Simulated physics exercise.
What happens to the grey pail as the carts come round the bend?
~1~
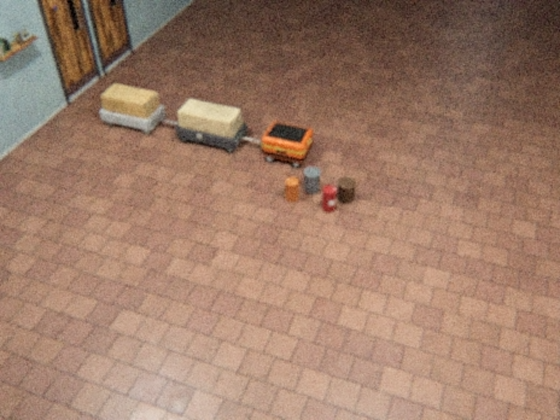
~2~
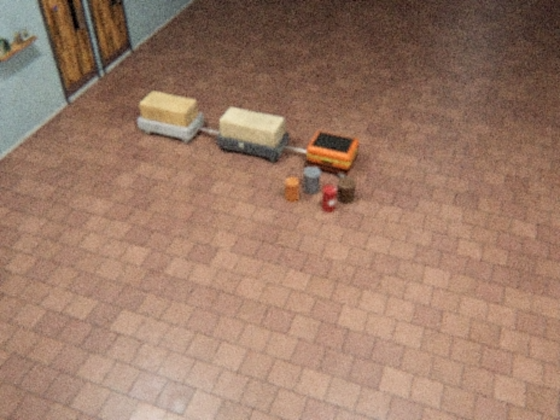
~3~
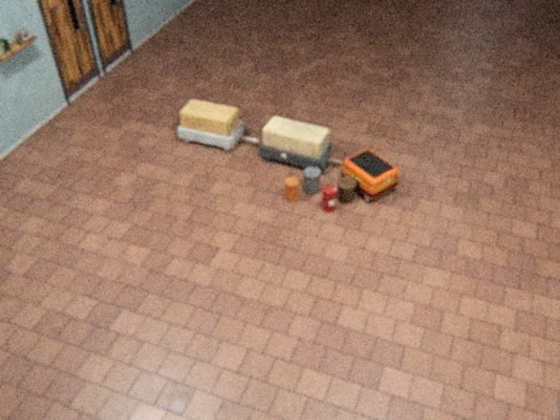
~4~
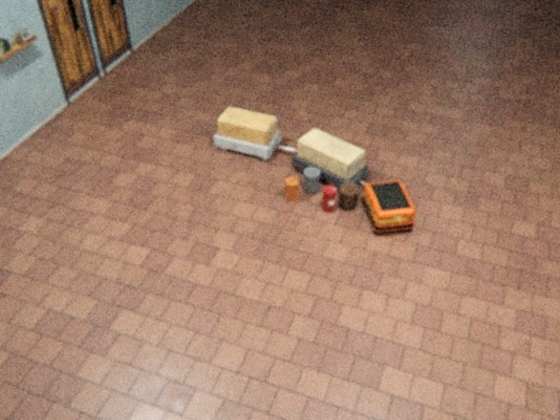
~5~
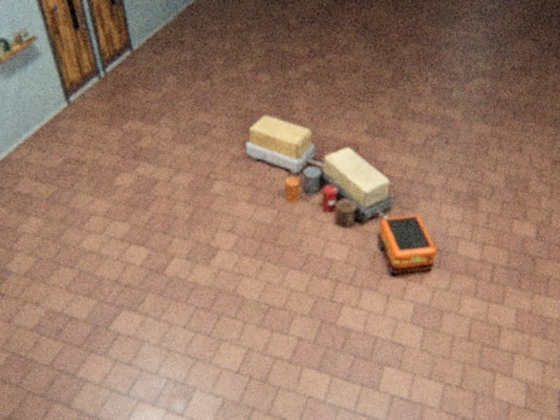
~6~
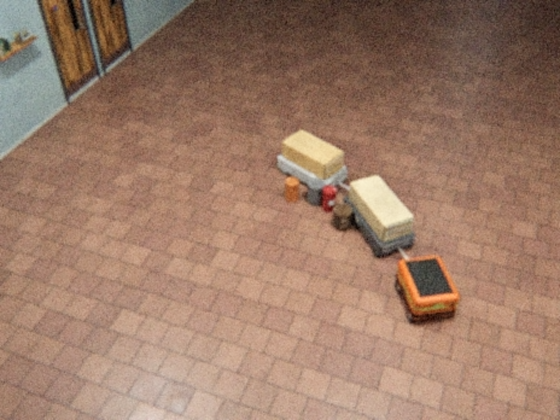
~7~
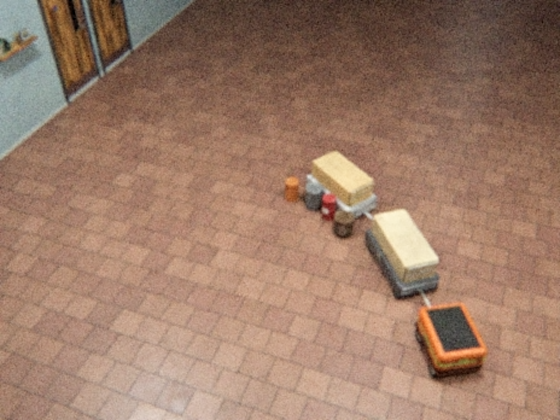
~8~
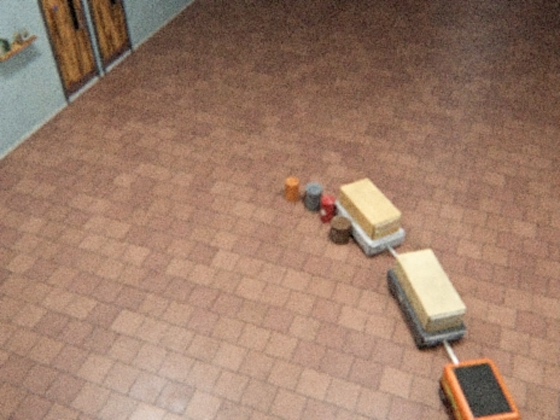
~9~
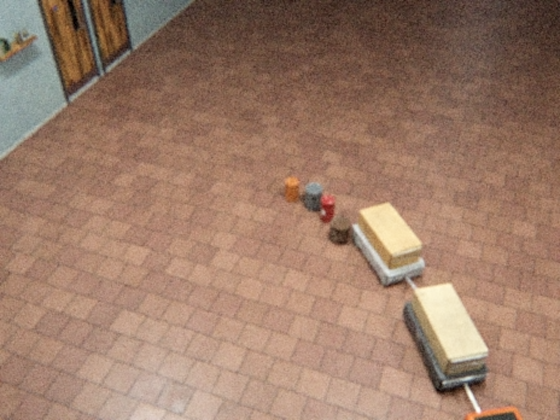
It gets shifted a short way toward the lower right as the last cart comes past, and it stays upright.
On a reddish-brown tiled floor near wooden double doors, an orange tug pulls two carts with pale yellow loads to the right, toward four small containers. The tug passes just behind them and bends down toward the lower right. As the train cuts the corner, the middle cart pushes the brown pail toward the viewer. The last cart then comes round close by, and the grey pail and red canister shift slightly while the brown pail moves farther. The train straightens toward the bottom right, the tug almost out of view, leaving the orange canister where it began.
